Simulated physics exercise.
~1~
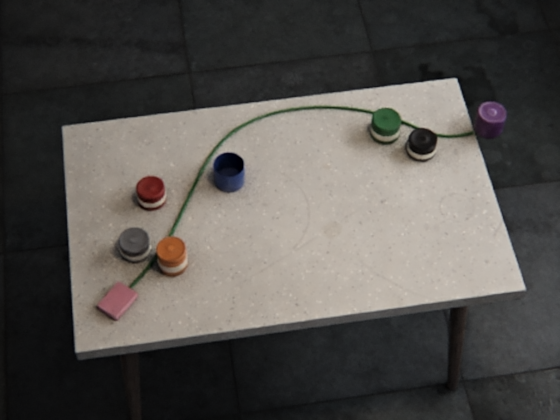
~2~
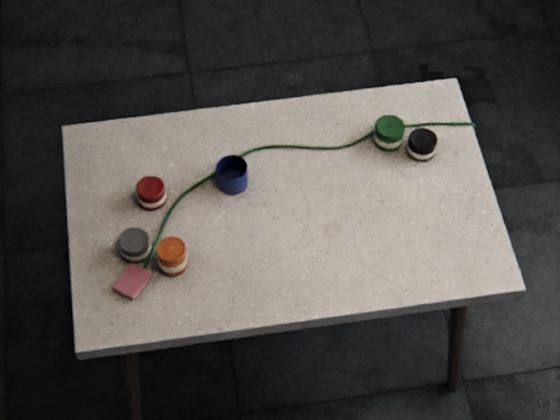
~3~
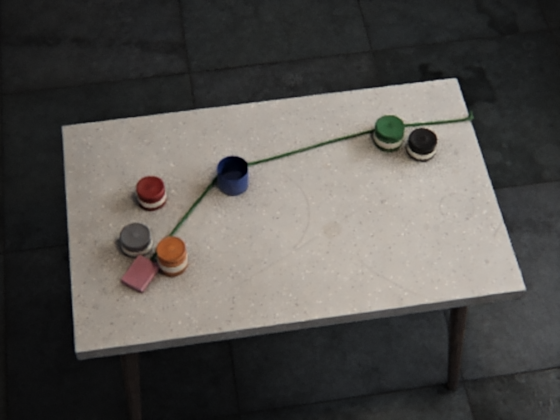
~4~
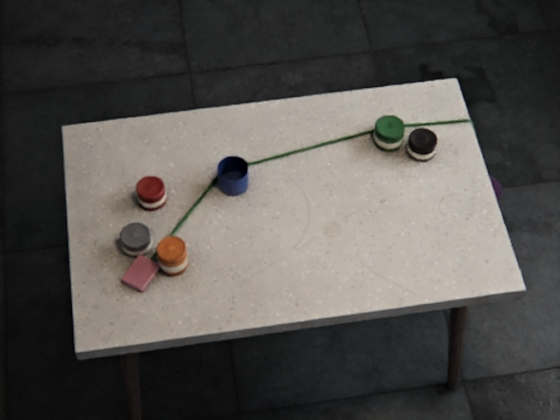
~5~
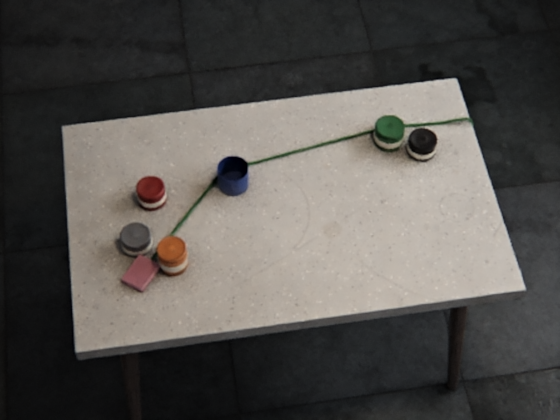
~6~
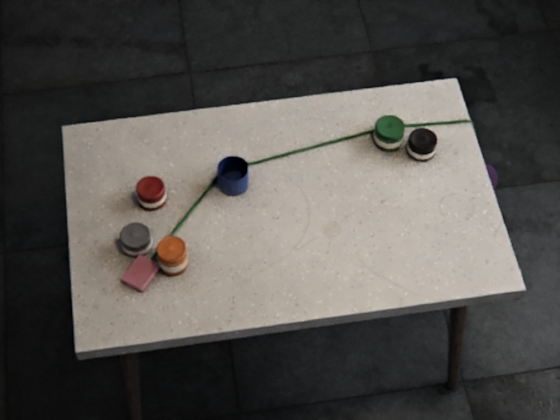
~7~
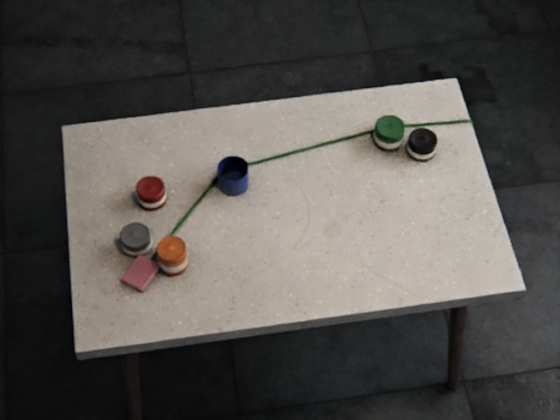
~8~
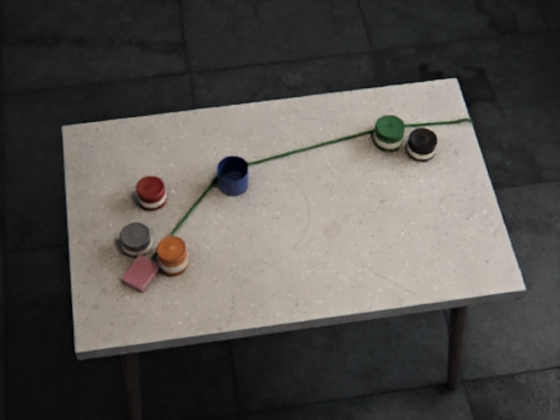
At the start, a long green cable curves across a pale table, joining a pink phone at the lower left to a purple speaker at the right edge, with small canisters, tins and a blue cup around it. The speaker drops over the edge and the cable pulls flatter, sliding against the cup and the green tin. The phone is drawn a short way up and to the right, stopping beside the grey and orange canisters. The cable goes taut, bending at the blue cup, while the speaker briefly shows past the table's right edge. At the end, the phone rests on the table and the speaker is out of sight.
